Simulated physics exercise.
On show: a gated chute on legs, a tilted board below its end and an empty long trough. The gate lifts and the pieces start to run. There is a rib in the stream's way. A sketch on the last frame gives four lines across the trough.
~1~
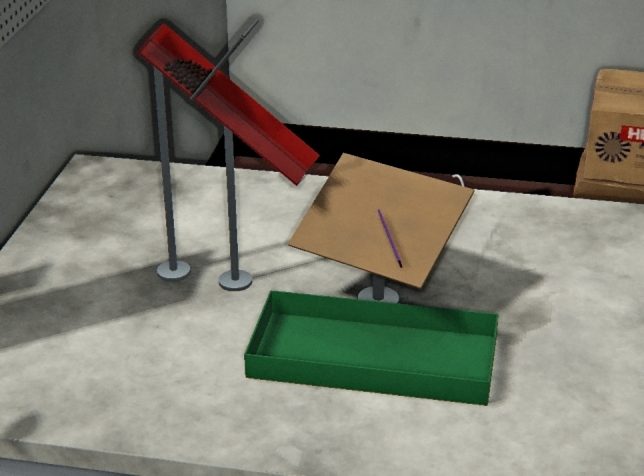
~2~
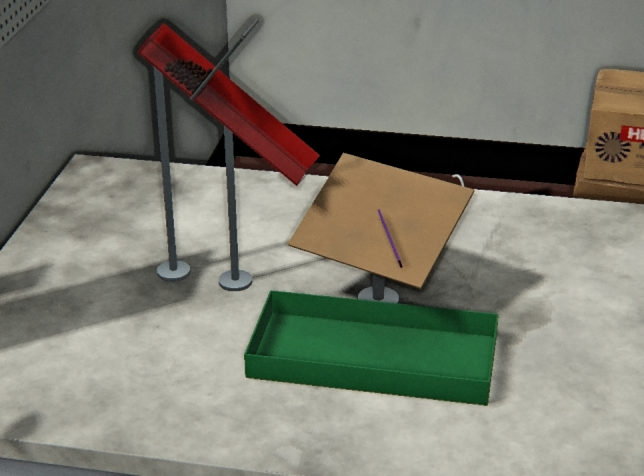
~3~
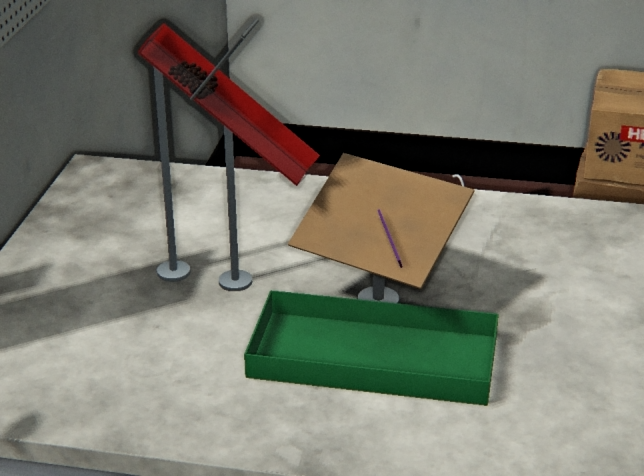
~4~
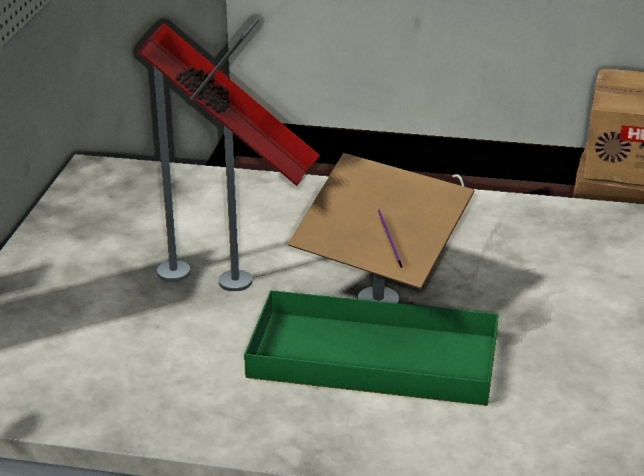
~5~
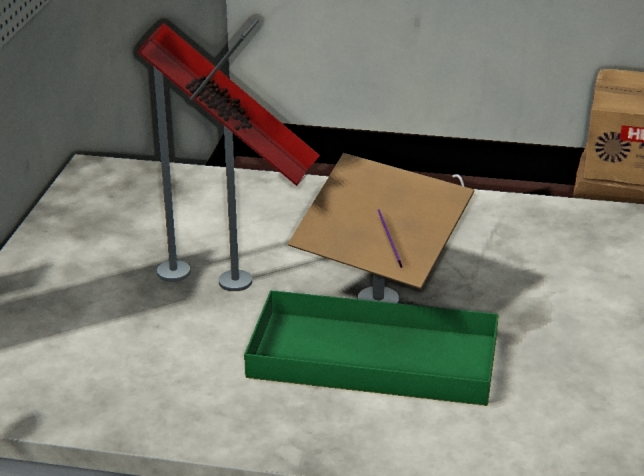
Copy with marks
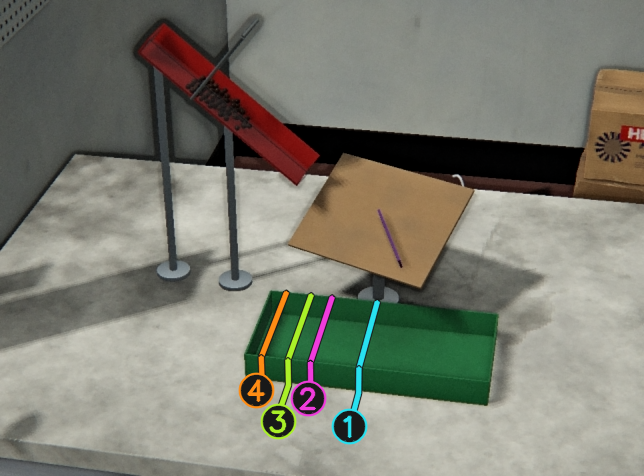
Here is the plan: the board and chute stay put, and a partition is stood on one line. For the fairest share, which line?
I would pick line 1.
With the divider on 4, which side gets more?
The right side.
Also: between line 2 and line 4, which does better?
Line 2.
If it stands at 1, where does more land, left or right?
More lands on the right.
On the marked copy, line 1 crosses the front rim at (359, 367); line 2 crosses the front rim at (310, 362); line 3 crosses the front rim at (288, 359); line 4 crosses the front rim at (261, 356).
With 1, of what is caught, about a third on the left of the divider, about two thirds on the right.
With 2, of what is caught, a small part on the left of the divider, most on the right.
With 3, of what is caught, a small part on the left of the divider, most on the right.
With 4, of what is caught, none on the left of the divider, all on the right.
